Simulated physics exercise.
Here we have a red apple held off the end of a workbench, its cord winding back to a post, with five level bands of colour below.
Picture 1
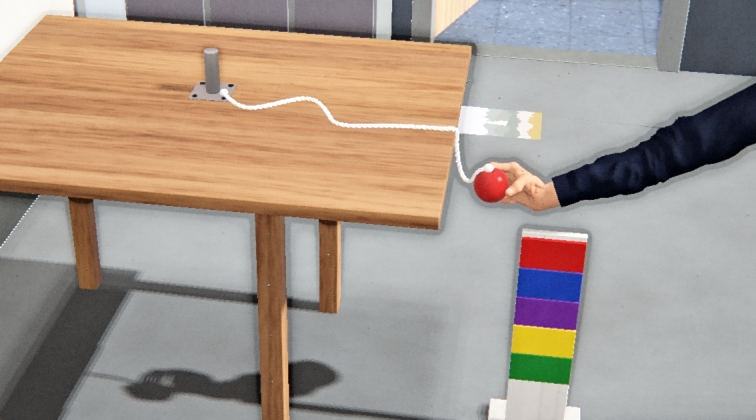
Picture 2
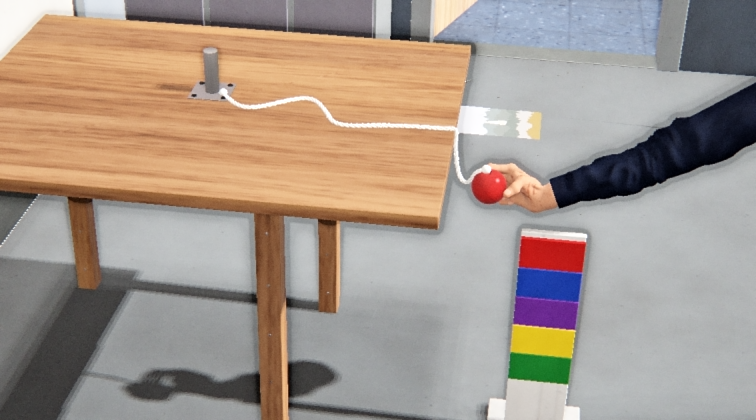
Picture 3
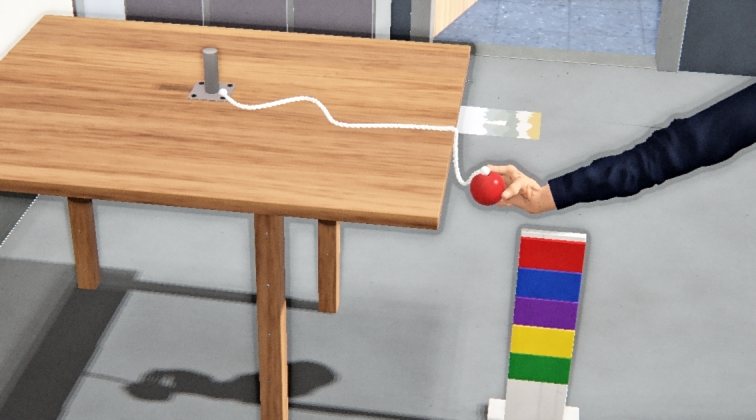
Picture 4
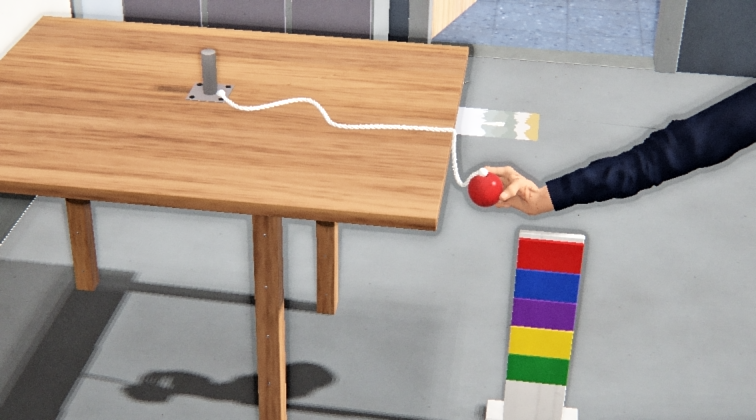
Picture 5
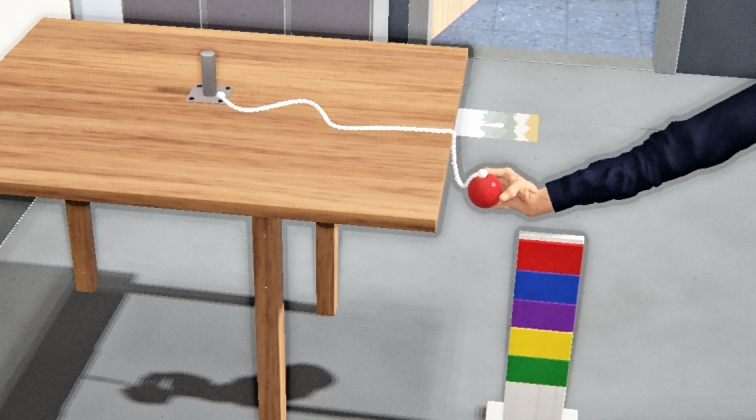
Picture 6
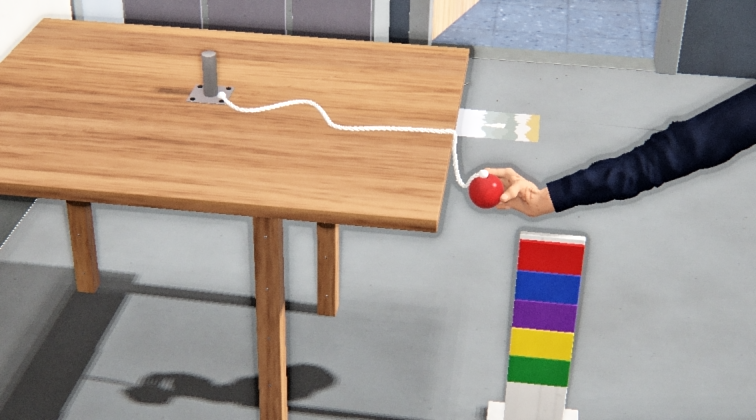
Beside a wooden table, a hand holds a corded red ball almost completely still.
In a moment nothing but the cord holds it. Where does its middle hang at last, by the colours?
Its middle rests at the blue band.
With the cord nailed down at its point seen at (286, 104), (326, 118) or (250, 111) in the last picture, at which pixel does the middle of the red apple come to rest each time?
Try by try, around (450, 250), (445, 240) and (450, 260).
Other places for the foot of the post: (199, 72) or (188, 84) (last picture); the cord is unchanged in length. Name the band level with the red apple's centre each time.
It would be red; red.
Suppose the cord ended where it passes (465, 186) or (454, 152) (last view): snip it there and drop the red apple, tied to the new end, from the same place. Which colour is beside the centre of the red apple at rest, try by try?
Taking them in turn: Red; above them all.
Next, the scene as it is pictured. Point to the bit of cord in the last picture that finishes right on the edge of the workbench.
The one at (405, 129).
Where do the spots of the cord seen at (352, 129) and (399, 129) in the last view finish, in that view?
The first at (404, 121), the second at (449, 128).
Soon after, apple near (473, 274); level with blue.
Then, apple near (421, 256); level with blue.
Further on, apple near (461, 266); level with blue.
At rest, apple near (451, 265); level with blue. The blue one.
